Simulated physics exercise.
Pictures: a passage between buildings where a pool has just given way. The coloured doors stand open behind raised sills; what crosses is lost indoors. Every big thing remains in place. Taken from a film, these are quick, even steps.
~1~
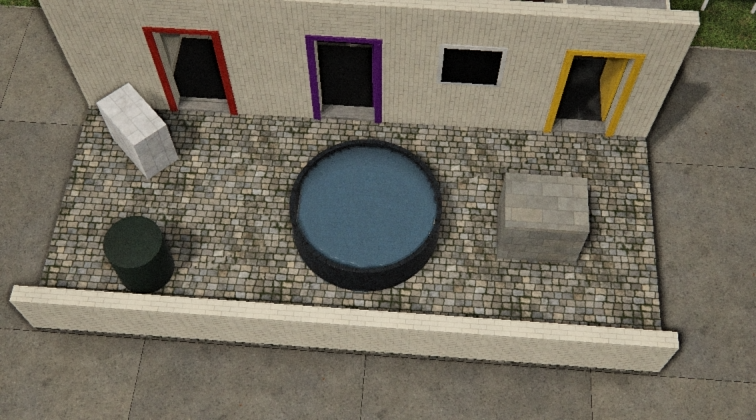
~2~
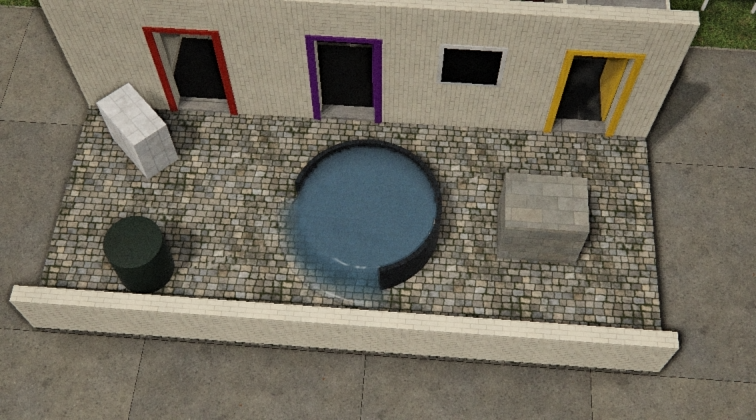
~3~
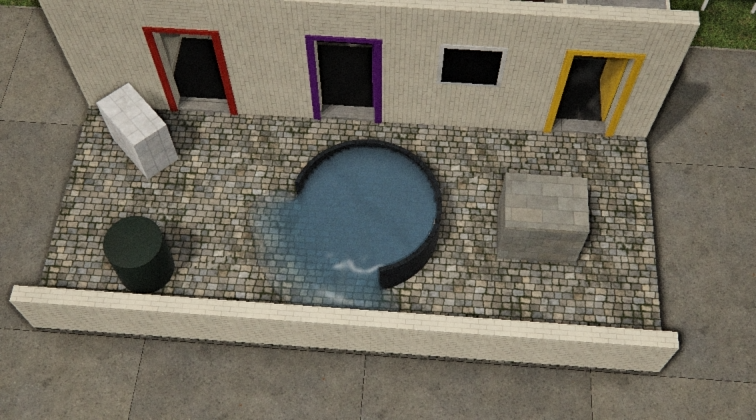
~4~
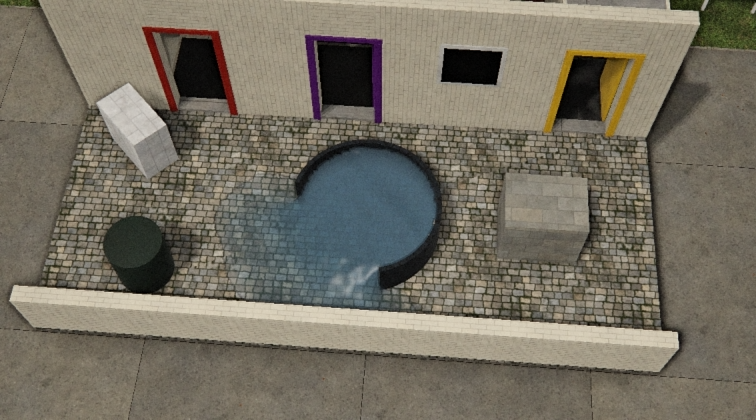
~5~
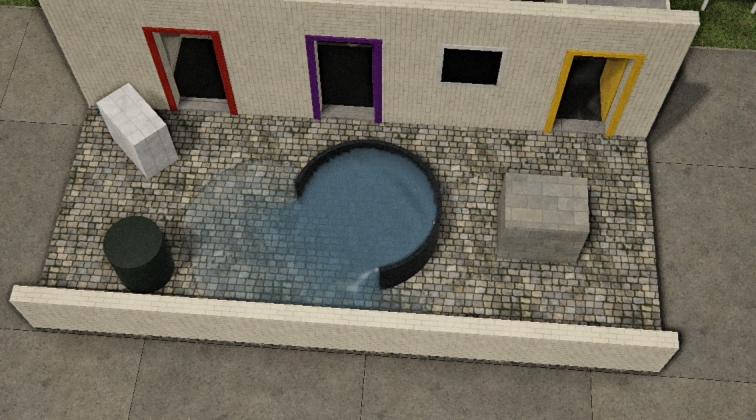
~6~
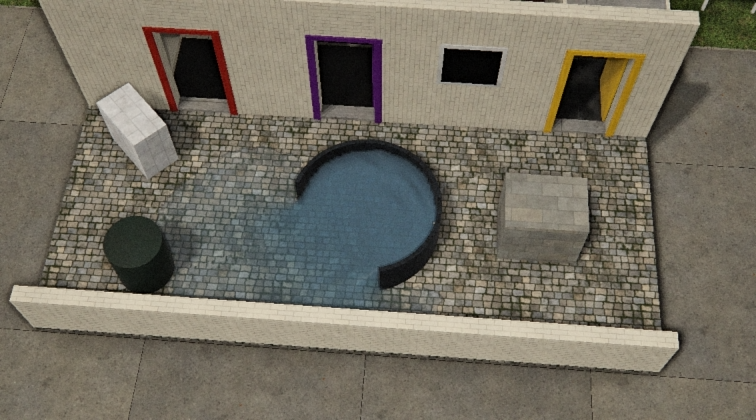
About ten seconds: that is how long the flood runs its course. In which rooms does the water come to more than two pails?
At the end, the purple door gets two buckets or fewer. The red door gets over two buckets. The yellow door gets two buckets or fewer.
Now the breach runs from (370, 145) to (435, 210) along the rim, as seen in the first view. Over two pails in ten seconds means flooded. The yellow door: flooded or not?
Door yellow: It goes beyond the limit.
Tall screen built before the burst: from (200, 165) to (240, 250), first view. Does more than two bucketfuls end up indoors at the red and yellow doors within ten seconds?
The red door exceeds the threshold, the yellow door falls short of the threshold.
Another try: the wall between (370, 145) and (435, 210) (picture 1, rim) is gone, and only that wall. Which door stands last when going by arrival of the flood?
My answer: The door marked red.
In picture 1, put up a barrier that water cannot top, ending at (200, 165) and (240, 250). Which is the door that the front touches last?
The last is the one in yellow.
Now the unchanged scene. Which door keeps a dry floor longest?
That's the yellow one.
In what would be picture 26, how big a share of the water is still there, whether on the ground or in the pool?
76 per cent.
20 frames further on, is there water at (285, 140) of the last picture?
Parched.
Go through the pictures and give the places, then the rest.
The first frame shows still water in the round pool at (366, 206).
In the second frame, the front is at (382, 299), out from the gap at (312, 260).
In the third frame, the front is at a hidden place, out from the gap at (312, 261).
In the fourth frame, the front is at a hidden place, out from the gap at (312, 262).
In the fifth frame, the front is at a hidden place, out from the gap at (312, 262).
In the sixth frame, the front is at (166, 211), out from the gap at (312, 262).
A moment on, water covers 40 % of the floor; the purple door not reached, the red door not reached, the yellow door not reached.
Next, water covers 50 % of the floor; the purple door not reached, the red door wet at the sill, nothing in, the yellow door not reached.
Then, water covers 65 % of the floor; the purple door not reached, the red door under two buckets in, the yellow door not reached.
Later, water covers 75 % of the floor; the purple door wet at the sill, nothing in, the red door far over two buckets in, the yellow door not reached.
In the end, water covers 85 % of the floor; the purple door wet at the sill, nothing in, the red door far over two buckets in, the yellow door wet at the sill, nothing in.
